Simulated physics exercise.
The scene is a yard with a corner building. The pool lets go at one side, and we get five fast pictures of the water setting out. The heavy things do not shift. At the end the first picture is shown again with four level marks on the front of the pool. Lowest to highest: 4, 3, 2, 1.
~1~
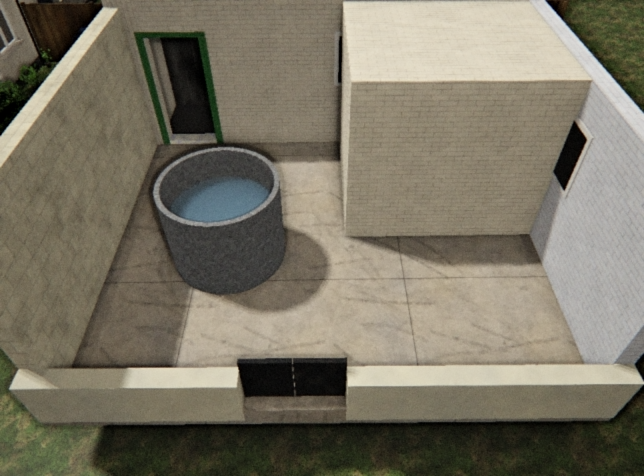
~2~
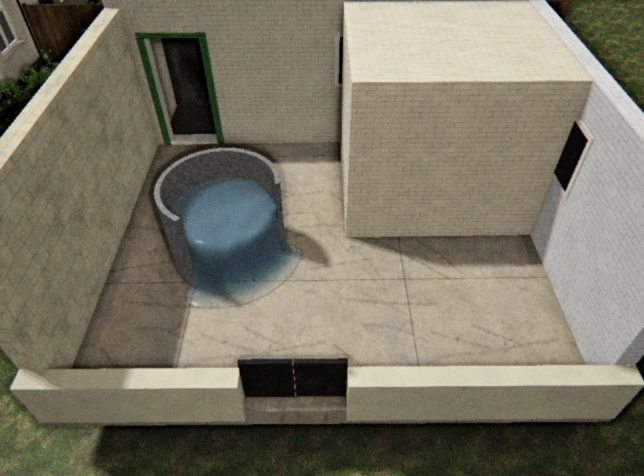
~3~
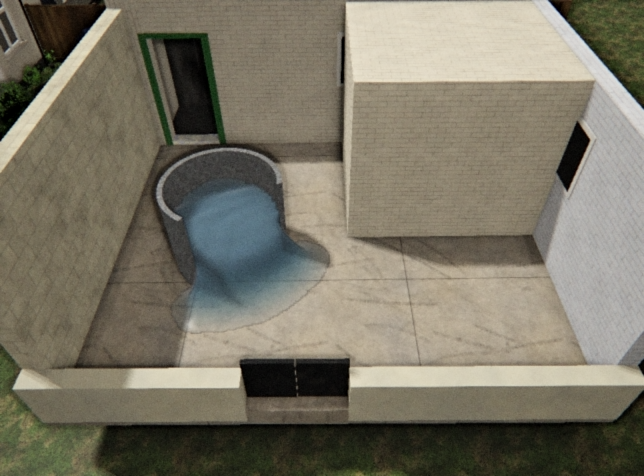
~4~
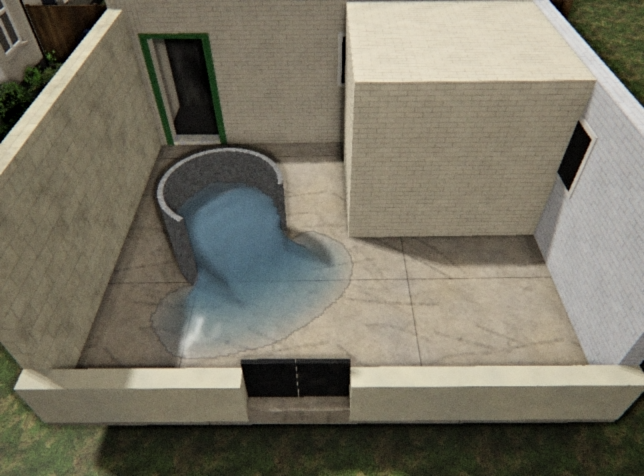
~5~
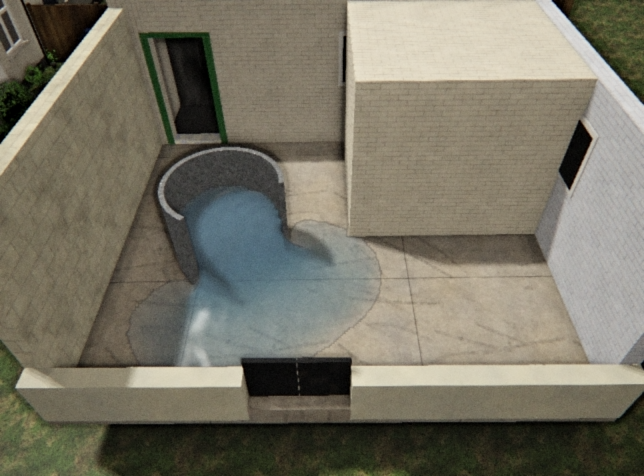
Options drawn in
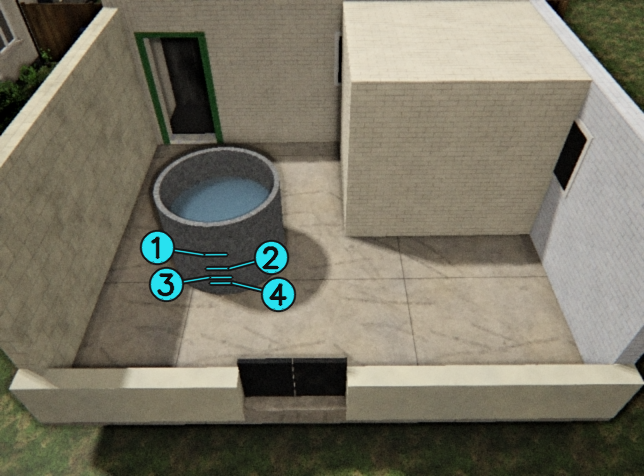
The video shows a walled yard with a round stone pool whose front side opens, letting blue water pour out onto the paved ground and spread forward and to both sides toward the low front wall and dark gate.
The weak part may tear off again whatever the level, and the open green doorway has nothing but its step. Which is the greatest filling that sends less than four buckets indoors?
1 will do.
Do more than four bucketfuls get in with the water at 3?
No, that is safe.
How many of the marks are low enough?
All four.
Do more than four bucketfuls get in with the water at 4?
No, not at all.
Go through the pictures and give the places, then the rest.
Water in the pool at rest, its middle at (222, 209); foot of the green doorway at (194, 144); shut gate at (293, 364), in the first frame.
In the second frame, 2 % of the ground under water, visible out to (291, 248).
In the third frame, 6 % of the ground under water, visible out to (321, 253).
In the fourth frame, 12 % of the ground under water, visible out to (346, 259).
In the fifth frame, 22 % of the ground under water, visible out to (367, 254).
In cyan, 1 at (214, 254); 2 at (218, 268); 3 at (220, 277); 4 at (221, 283); from the bottom up 4, 3, 2, 1.
If 1 is chosen, a splash gets over, under a bucket.
If 2 is chosen, nothing gets over.
If 3 is chosen, nothing gets over.
If 4 is chosen, nothing gets over.
